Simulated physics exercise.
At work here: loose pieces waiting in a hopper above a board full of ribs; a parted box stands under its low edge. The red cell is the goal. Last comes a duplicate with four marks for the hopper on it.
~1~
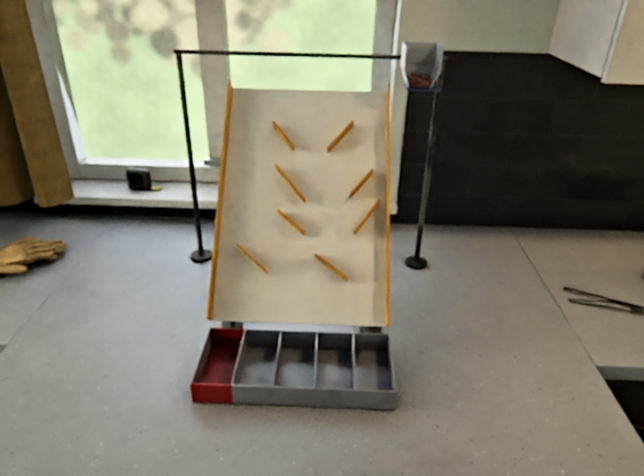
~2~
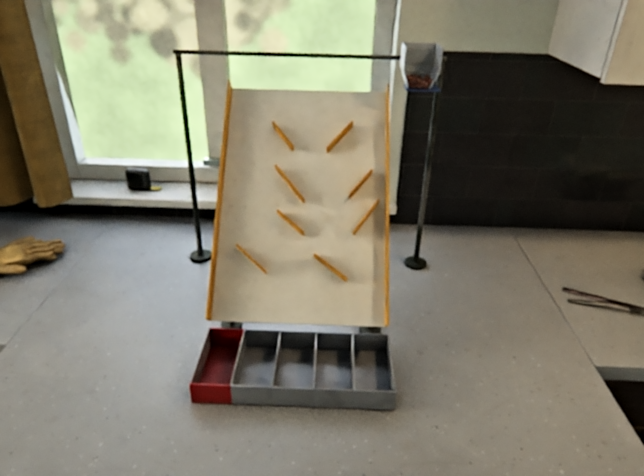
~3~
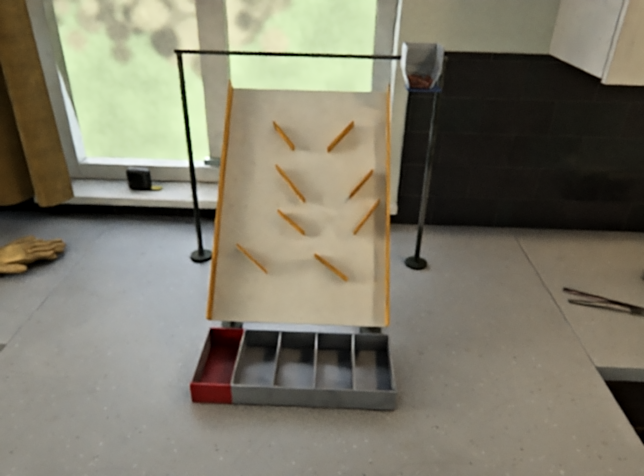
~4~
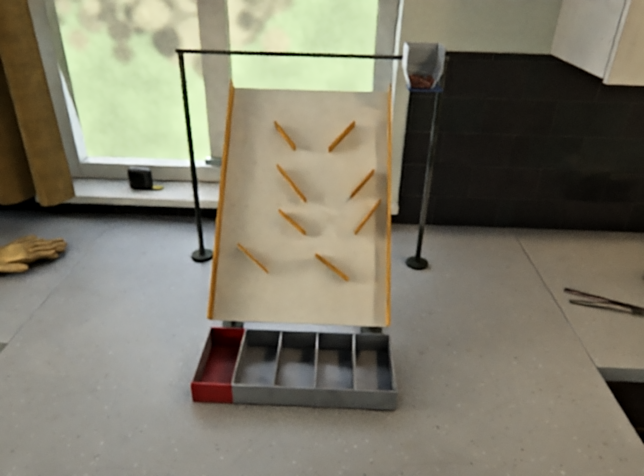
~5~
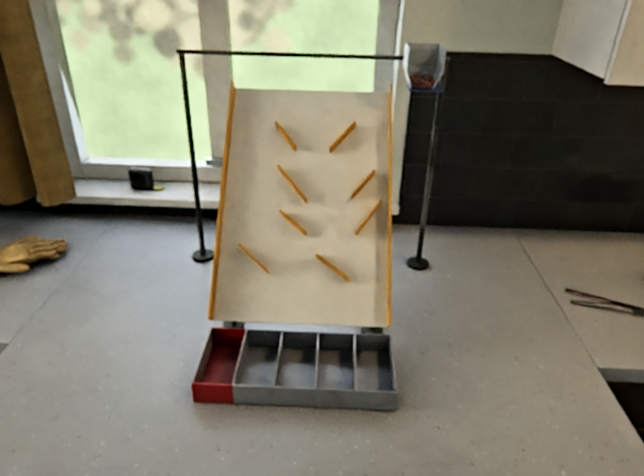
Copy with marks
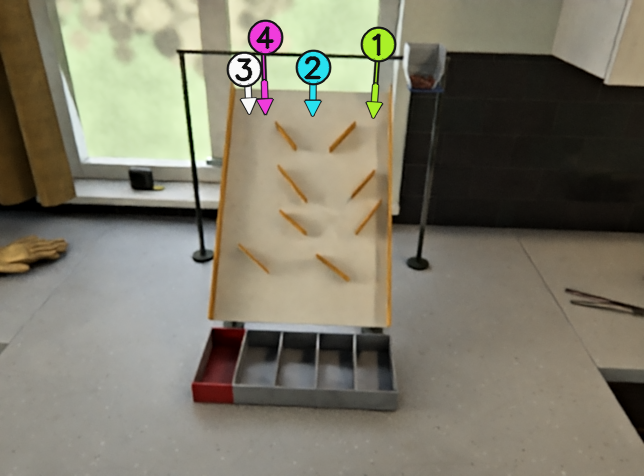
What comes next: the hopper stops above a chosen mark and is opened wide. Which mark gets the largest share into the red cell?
The best mark is 3.
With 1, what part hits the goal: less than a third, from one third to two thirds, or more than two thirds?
Mark 1 gives less than a third.
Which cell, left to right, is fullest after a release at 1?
The fifth from the left.
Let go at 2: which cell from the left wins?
The fifth.
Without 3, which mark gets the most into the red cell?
Here it is mark 4.
On the marked copy, mark 1 meets the board at (373, 112); mark 2 meets the board at (312, 110); mark 3 meets the board at (249, 108); mark 4 meets the board at (265, 108).
For mark 1, not one piece in the red cell, the larger part in other cells, about a tenth outside the box.
For mark 2, not one piece in the red cell, every piece in other cells.
For mark 3, roughly a third in the red cell, roughly half in other cells, roughly a quarter outside the box.
For mark 4, about a tenth in the red cell, roughly two thirds in other cells, roughly a quarter outside the box.
